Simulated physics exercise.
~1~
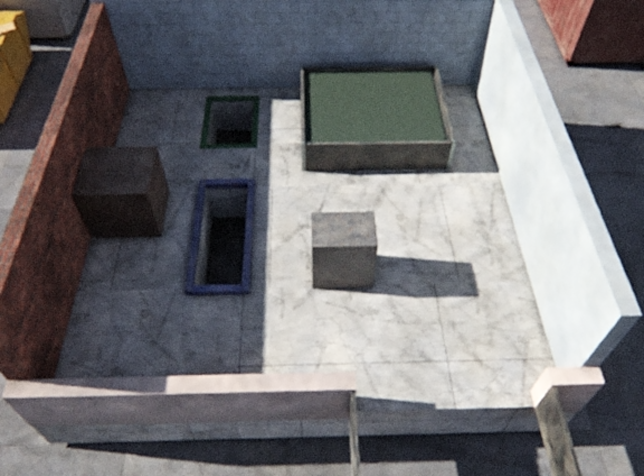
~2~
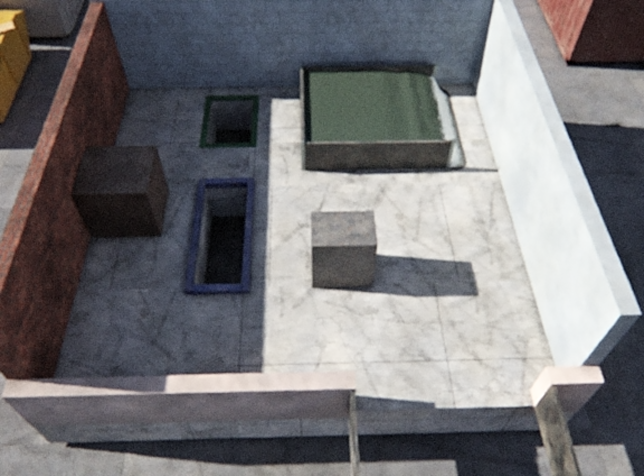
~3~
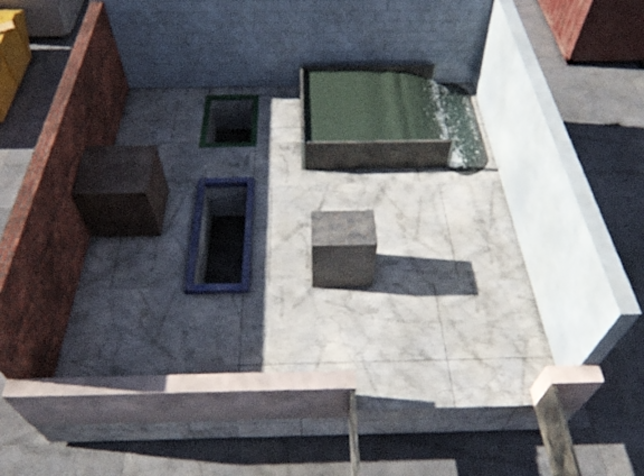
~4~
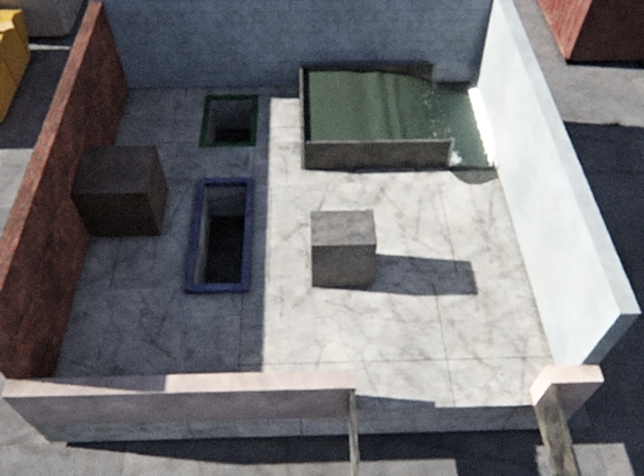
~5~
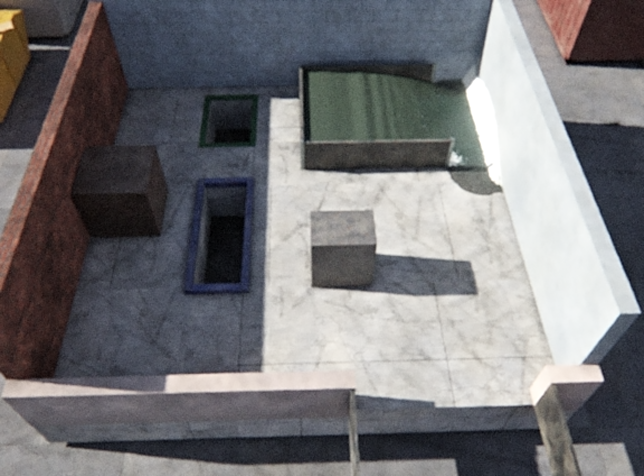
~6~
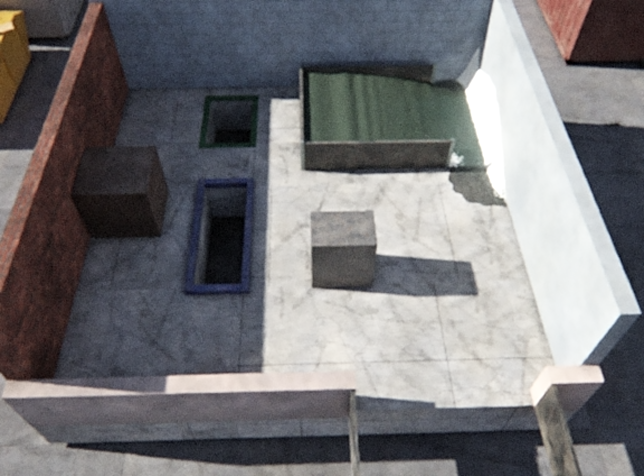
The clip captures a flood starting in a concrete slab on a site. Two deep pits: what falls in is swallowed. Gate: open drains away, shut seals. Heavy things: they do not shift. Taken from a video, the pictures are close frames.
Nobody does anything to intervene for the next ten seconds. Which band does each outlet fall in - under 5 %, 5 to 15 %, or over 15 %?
Bands: The gate is in the over 15 % band; the green pit is in the 5 to 15 % band; the blue pit is in the under 5 % band.
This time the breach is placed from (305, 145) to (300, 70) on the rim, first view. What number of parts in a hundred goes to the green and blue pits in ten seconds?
For green it's about 75 per cent, and for blue about 2 per cent.
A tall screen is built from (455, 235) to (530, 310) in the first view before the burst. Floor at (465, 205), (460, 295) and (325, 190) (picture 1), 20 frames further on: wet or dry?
In that order, I'd expect them to be reached by the flood, kept clear of the flood and kept clear of the flood.
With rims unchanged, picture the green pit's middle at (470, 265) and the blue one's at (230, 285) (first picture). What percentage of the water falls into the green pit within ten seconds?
Result - green pit: 30 %.
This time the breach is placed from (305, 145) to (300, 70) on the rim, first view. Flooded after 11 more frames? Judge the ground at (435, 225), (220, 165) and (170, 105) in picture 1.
In the order asked: Out of reach, sodden, sodden.
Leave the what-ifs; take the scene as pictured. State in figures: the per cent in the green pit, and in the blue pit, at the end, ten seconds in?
I'd say near 6 %, and near 0 %.
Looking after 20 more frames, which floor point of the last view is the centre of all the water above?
That puts it at around (399, 151).
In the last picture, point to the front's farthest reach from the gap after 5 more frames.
My guess would be about (521, 271).
A moment on, water covers 10 % of the floor; the gate 0 %, the green pit 0 %, the blue pit 0 %.
Next, water covers 25 % of the floor; the gate 0 %, the green pit 0 %, the blue pit 0 %.
Then, water covers 40 % of the floor; the gate 4 %, the green pit 1 %, the blue pit 0 %.
Later, water covers 55 % of the floor; the gate 17 %, the green pit 4 %, the blue pit 0 %.
In the end, water covers 75 % of the floor; the gate 28 %, the green pit 7 %, the blue pit 0 %.
